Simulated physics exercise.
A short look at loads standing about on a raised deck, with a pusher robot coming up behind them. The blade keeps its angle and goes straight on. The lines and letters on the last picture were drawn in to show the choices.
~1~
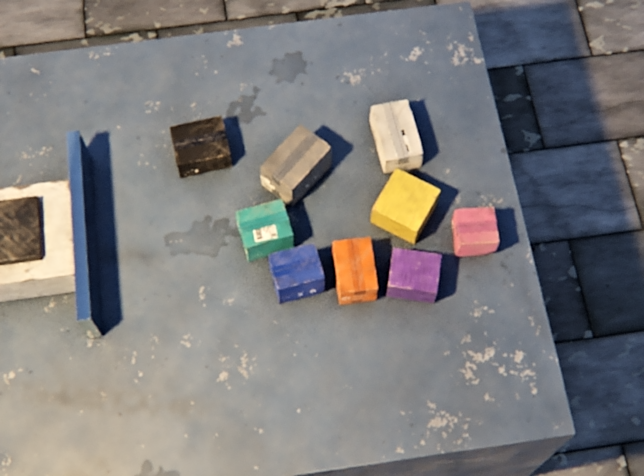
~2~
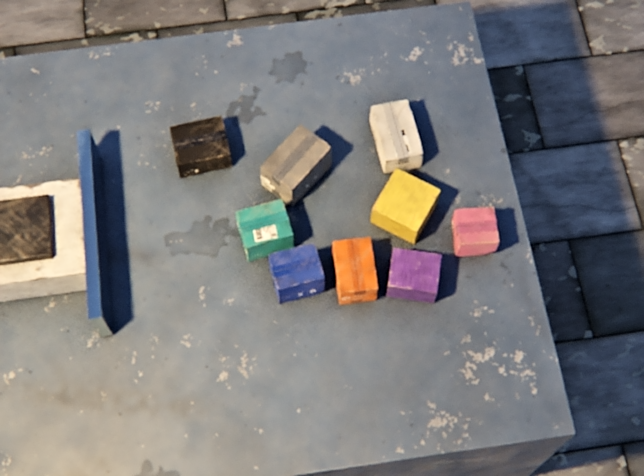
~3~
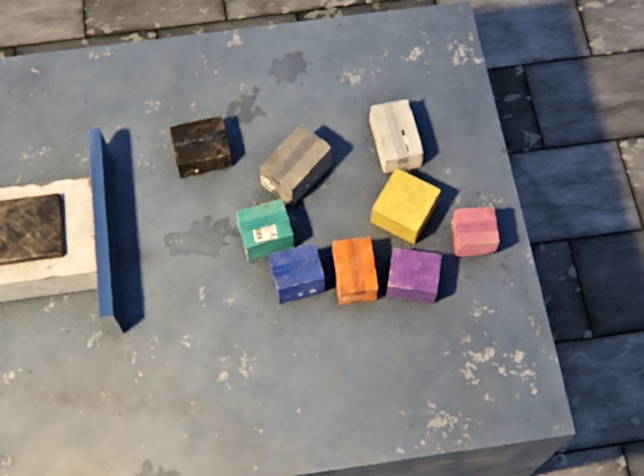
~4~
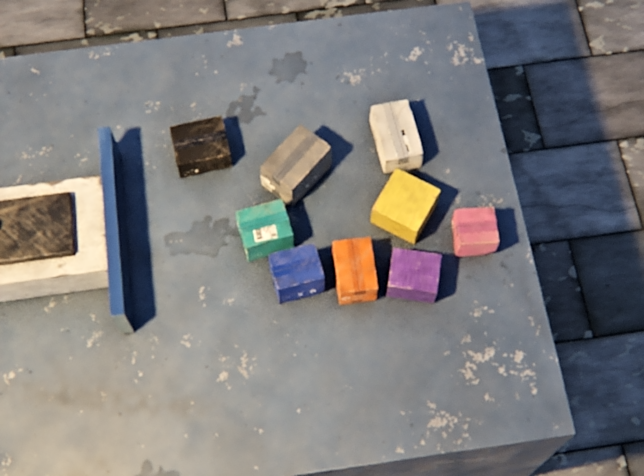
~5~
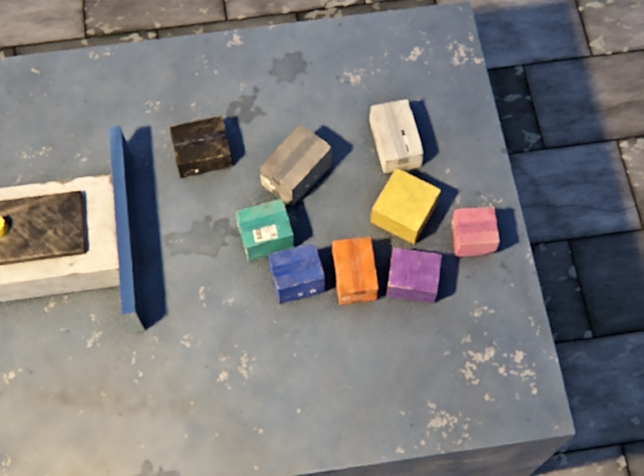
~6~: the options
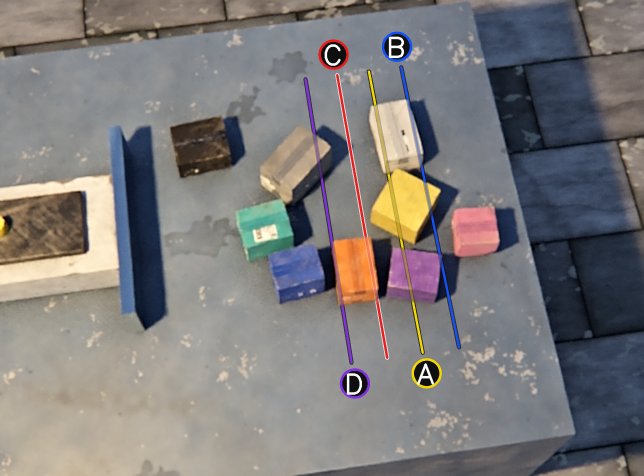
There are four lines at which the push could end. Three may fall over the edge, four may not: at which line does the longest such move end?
Up to line B.
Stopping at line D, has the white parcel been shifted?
No.
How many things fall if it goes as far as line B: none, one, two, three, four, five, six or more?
Two.
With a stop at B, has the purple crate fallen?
By then, yes.
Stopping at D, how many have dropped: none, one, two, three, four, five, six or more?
By then, none.
On the copy, A at (394, 204); B at (428, 199); C at (361, 208); D at (327, 213).
On B. First, robot (156, 211); black box (260, 139); grey parcel (301, 168).
Then, robot (267, 197); pink box (490, 228); purple crate (471, 271).
Finally, robot (352, 186); pink box over the edge; purple crate over the edge; two fallen.
By contrast, A is within the limit but short; C is within the limit but short; D is within the limit but short.
